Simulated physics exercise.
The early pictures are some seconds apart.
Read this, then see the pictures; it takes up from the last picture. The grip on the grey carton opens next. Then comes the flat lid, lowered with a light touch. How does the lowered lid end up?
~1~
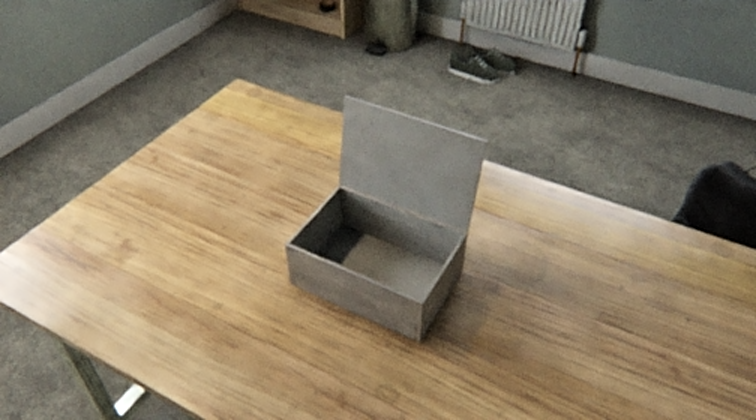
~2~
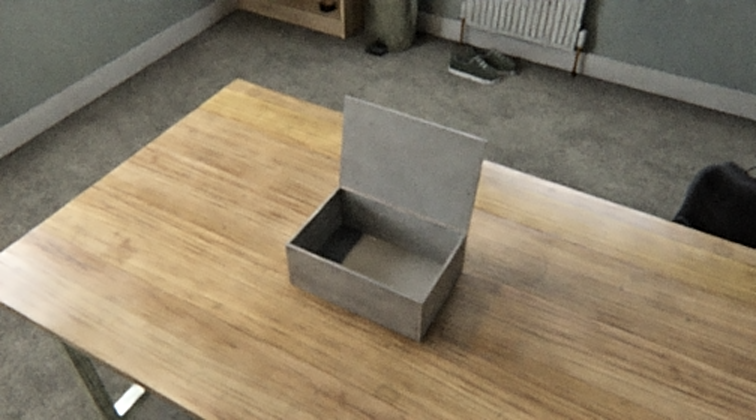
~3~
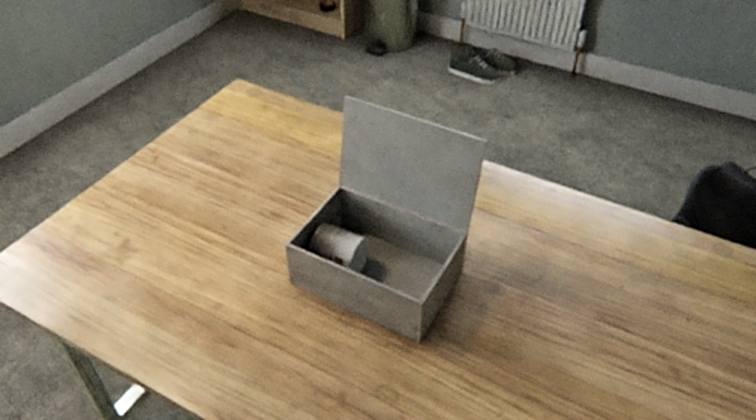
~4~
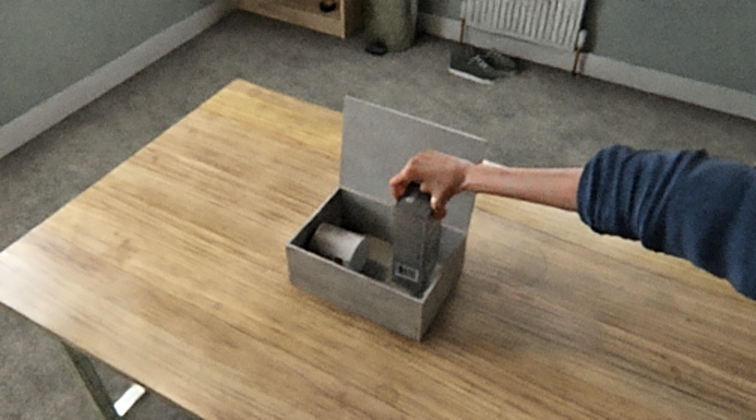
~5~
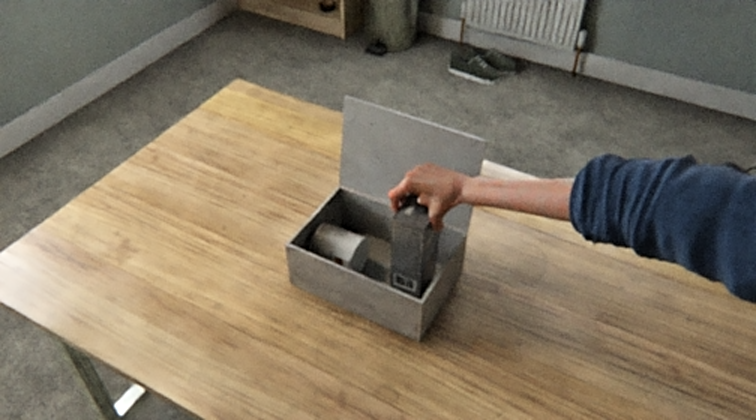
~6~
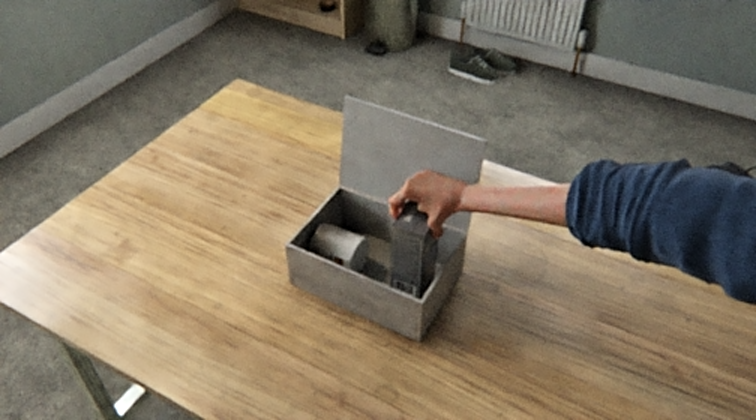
Open.
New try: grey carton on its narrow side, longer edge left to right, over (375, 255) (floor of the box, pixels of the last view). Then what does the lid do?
It seals the box.
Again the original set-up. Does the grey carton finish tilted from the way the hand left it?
By the end the grey carton has kept its angle.
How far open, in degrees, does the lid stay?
Angle above rim: About 65°.
Then, 1.10 s on from there, lid starting down.
Then, 1.50 s on from there, lid 65° above the rim.
Then, 3.80 s on from there, lid 63° above the rim.
In the end, lid 64° above the rim; both unmoved. At the end, from the last picture's camera, grey carton near (416, 254).
